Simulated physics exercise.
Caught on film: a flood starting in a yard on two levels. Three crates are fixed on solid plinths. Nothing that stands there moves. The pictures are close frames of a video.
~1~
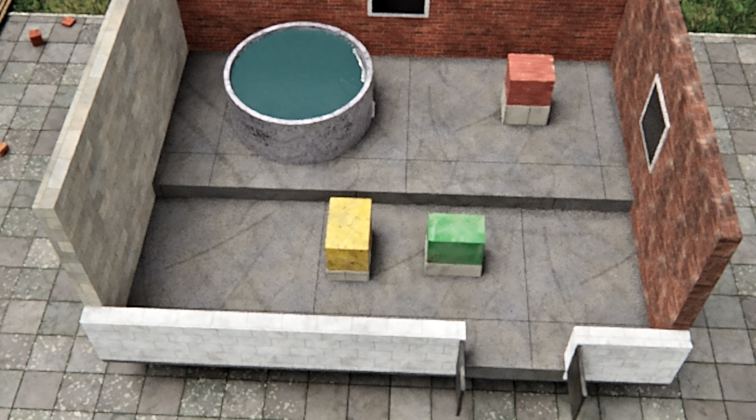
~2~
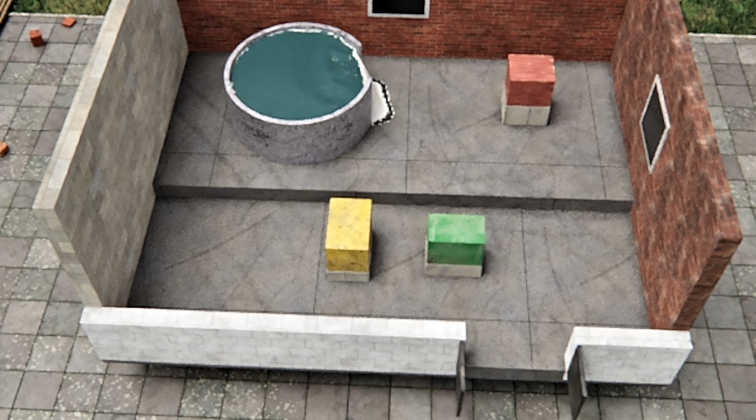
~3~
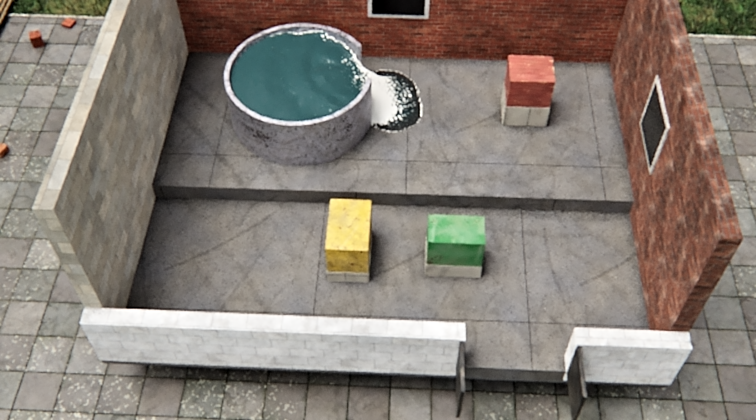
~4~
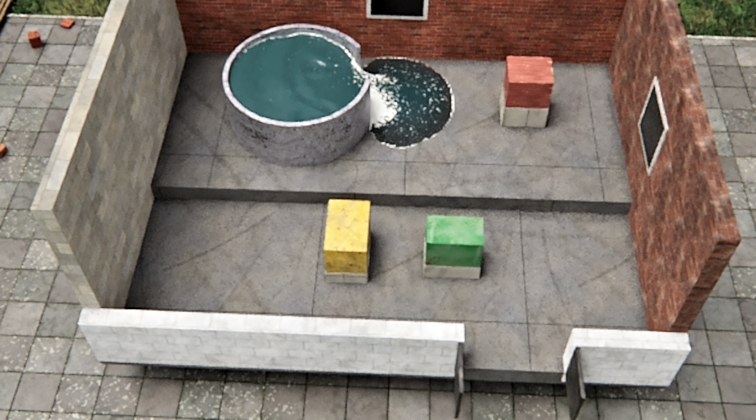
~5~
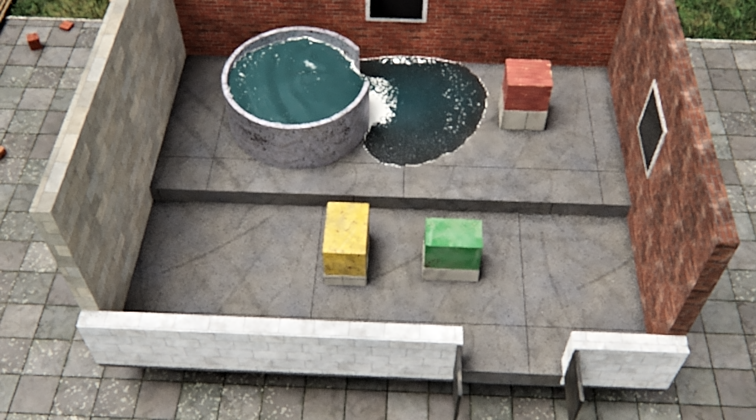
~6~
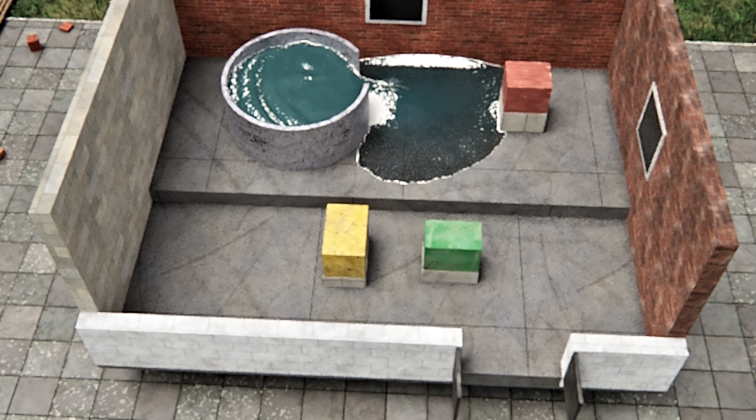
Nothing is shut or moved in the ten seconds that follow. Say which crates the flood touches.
In the end: The red crate keeps dry; the green crate keeps dry; the yellow crate keeps dry.
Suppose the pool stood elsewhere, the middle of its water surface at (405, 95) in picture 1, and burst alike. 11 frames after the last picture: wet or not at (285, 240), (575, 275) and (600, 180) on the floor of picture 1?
As listed: Free of water, wet, covered.
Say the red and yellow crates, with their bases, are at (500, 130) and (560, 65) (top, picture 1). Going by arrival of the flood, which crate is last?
Last comes the green crate.
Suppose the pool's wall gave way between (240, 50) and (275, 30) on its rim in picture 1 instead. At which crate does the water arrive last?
It is the green-painted one.
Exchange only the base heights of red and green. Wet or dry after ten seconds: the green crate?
The green one is safe.
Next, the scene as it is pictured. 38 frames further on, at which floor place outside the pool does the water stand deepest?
Near (591, 362).
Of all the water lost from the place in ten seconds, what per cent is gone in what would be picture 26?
Roughly 0 per cent.
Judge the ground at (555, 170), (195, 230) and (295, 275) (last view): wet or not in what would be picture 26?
In turn: Covered, no water, dry.
A moment on, water covers 25 % of the floor; the red crate water round its plinth, the green crate not reached, the yellow crate not reached.
Next, water covers 35 % of the floor; the red crate water round its plinth, the green crate water round its plinth, the yellow crate water round its plinth.
Then, water covers 45 % of the floor; the red crate water round its plinth, the green crate water round its plinth, the yellow crate water round its plinth.
Later, water covers 65 % of the floor; the red crate water round its plinth, the green crate water round its plinth, the yellow crate water round its plinth.
In the end, water covers 85 % of the floor; the red crate stayed above the water, the green crate stayed above the water, the yellow crate stayed above the water.
